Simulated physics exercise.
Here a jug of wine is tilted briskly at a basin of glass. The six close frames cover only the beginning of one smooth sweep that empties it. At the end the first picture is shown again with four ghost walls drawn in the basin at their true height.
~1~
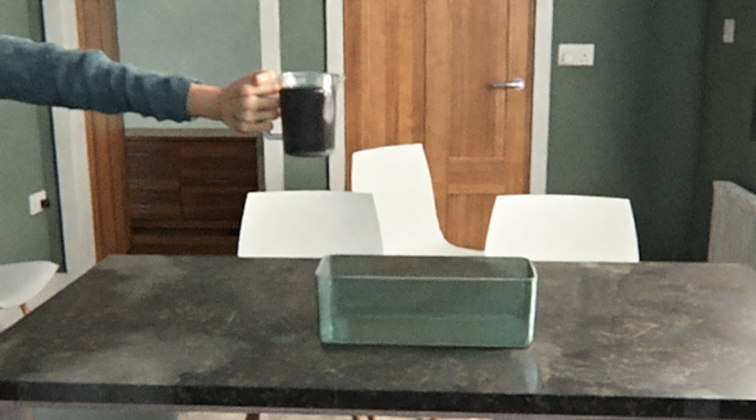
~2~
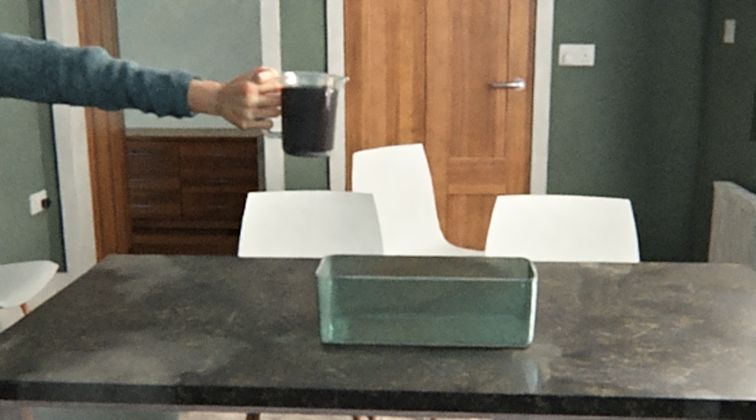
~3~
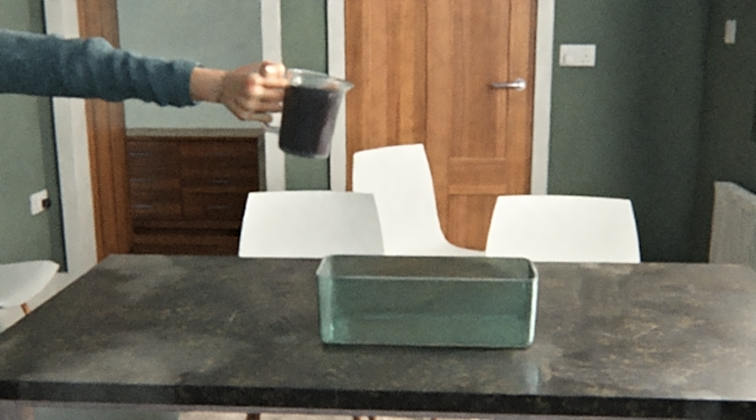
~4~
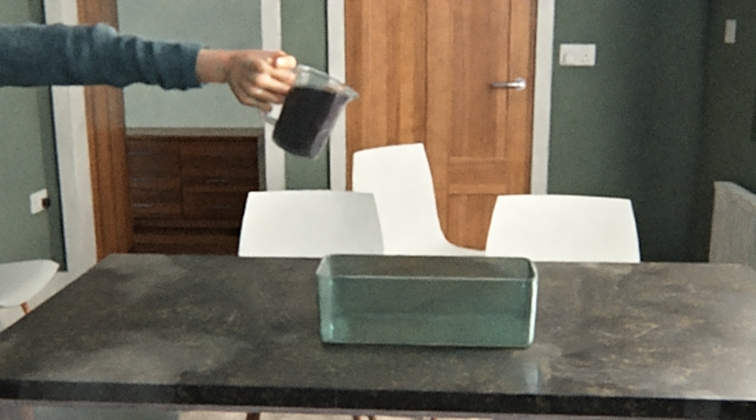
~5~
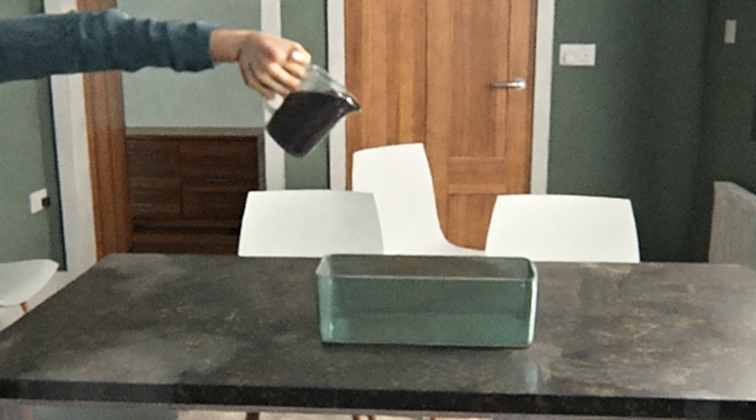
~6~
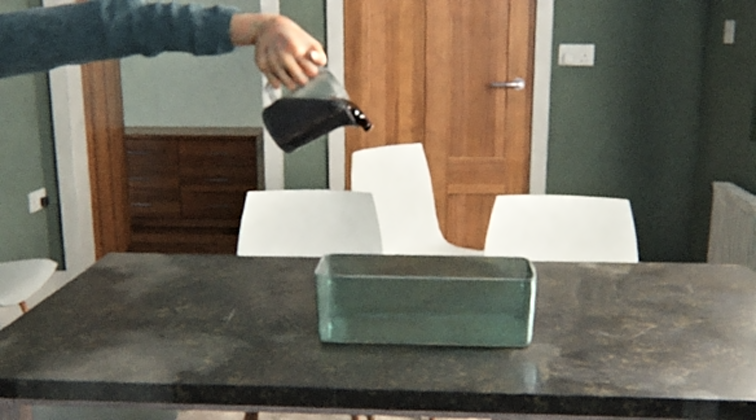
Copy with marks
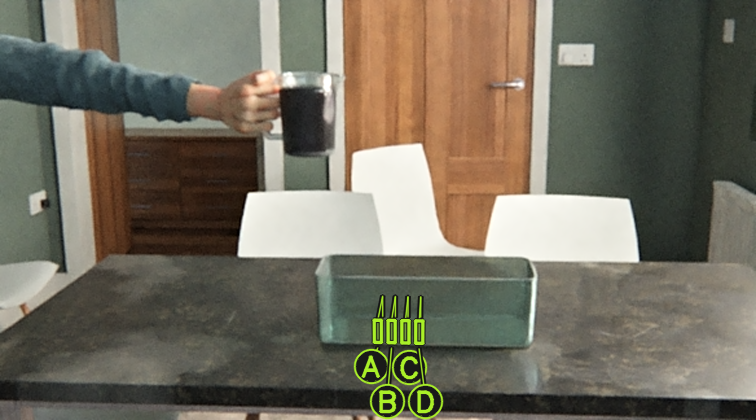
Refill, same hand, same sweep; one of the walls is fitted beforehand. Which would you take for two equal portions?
I would pick position C.
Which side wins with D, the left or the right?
The left side.
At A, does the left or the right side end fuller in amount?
The right side.
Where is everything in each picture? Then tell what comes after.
Upright, lip at (345, 77); basin from (319, 341) to (532, 345); nothing has left yet, in the first frame.
Tipped about 3°, lip at (347, 79); nothing has left yet, in the second frame.
Tipped about 11°, lip at (353, 85); nothing has left yet, in the third frame.
Tipped about 25°, lip at (358, 96); nothing has left yet, in the fourth frame.
Tipped about 41°, lip at (361, 110); nothing has left yet, in the fifth frame.
Tipped about 60°, lip at (359, 127); wine is over the lip, down to (365, 129), in the sixth frame.
On the marked copy, A at (377, 347); B at (391, 347); C at (405, 348); D at (419, 348).
Choosing A, about 6 % ends left of the wall and 88 % right of it; 6 % is lost outside.
Choosing B, about 17 % ends left of the wall and 78 % right of it; 5 % is lost outside.
Choosing C, about 50 % ends left of the wall and 40 % right of it; 10 % is lost outside.
Choosing D, about 74 % ends left of the wall and 14 % right of it; 11 % is lost outside.
